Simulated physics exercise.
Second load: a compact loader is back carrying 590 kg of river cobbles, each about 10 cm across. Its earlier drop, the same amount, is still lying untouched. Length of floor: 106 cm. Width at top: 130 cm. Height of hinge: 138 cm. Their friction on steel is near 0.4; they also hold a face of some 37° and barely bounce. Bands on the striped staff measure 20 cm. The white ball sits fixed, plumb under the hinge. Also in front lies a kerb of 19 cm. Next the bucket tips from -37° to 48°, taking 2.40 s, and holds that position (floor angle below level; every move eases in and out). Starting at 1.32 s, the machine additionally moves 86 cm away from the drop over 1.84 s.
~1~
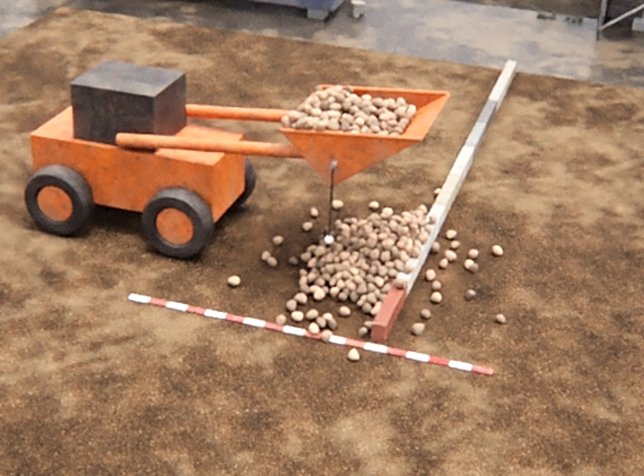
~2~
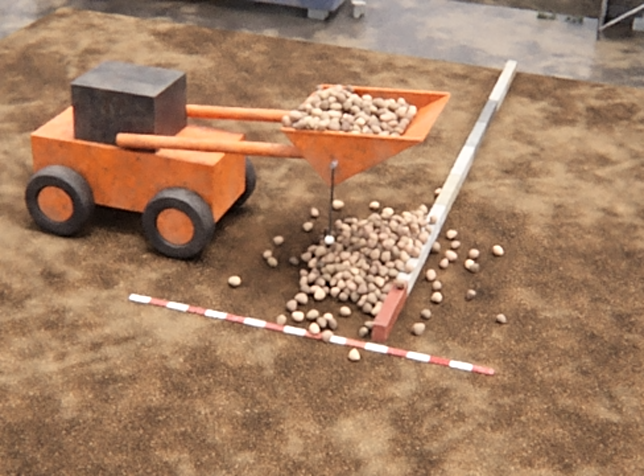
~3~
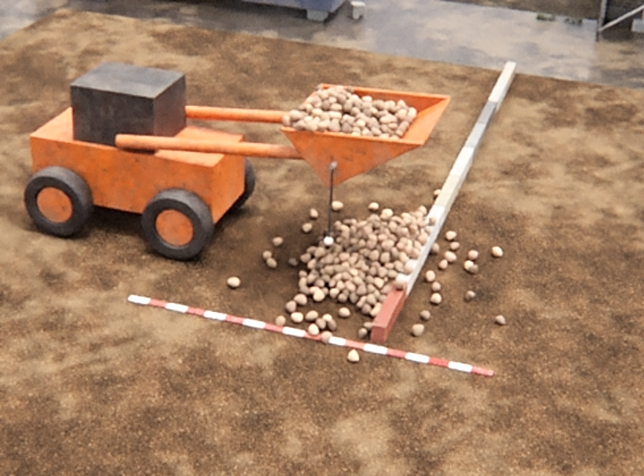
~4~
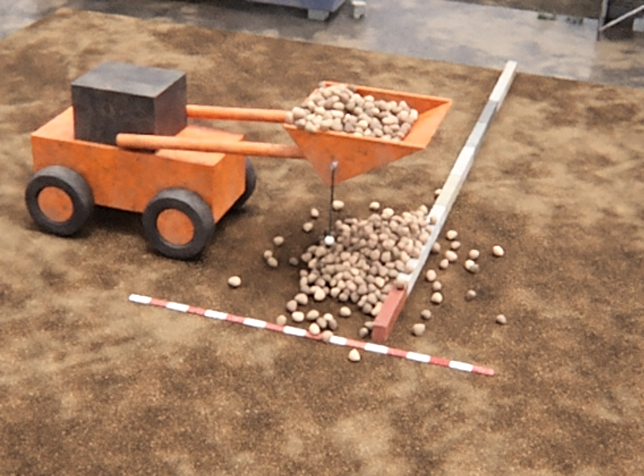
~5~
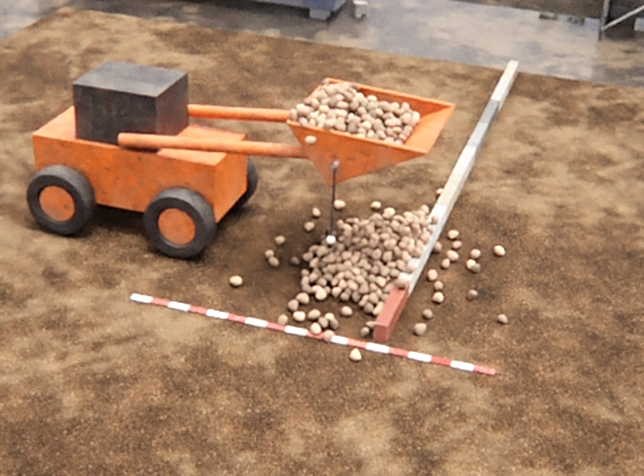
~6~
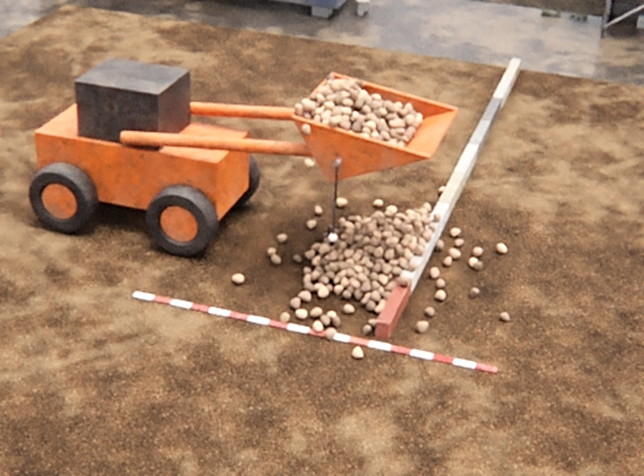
The clip opens on an orange loader holding a bucket of cobbles above an earlier heap that rests against a long kerb, with a striped staff in front. The bucket barely moves at first, then slowly tilts forward a little, its right lip dipping while the heap below stays still.
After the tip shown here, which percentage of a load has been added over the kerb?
Roughly 43 out of 100.
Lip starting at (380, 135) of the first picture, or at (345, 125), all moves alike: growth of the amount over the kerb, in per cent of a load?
Some 10 percent first and 0 percent second.
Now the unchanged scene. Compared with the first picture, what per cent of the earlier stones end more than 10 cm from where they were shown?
Around 10 in a hundred.
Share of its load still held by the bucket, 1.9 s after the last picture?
About 0 percent is still in there.
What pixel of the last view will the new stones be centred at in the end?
I'd point to about (407, 257).
Then, 1.2 s after the last picture the floor is at 35°; in per cent of one load, 76 in the bucket, 112 on this side of the kerb, 12 over the kerb; the foremost stones are at (475, 272).
Then, 1.9 s after the last picture the floor is at 48°; in per cent of one load, 0 in the bucket, 156 on this side of the kerb, 44 over the kerb; the foremost stones are at (526, 289).
Then, 3.0 s after the last picture the floor is at 48°; in per cent of one load, 0 in the bucket, 154 on this side of the kerb, 46 over the kerb; the foremost stones are at (559, 283).
Then, 5.9 s after the last picture the floor is at 48°; in per cent of one load, 0 in the bucket, 154 on this side of the kerb, 46 over the kerb; the foremost stones are at (559, 283). Net gain over the kerb, 43.
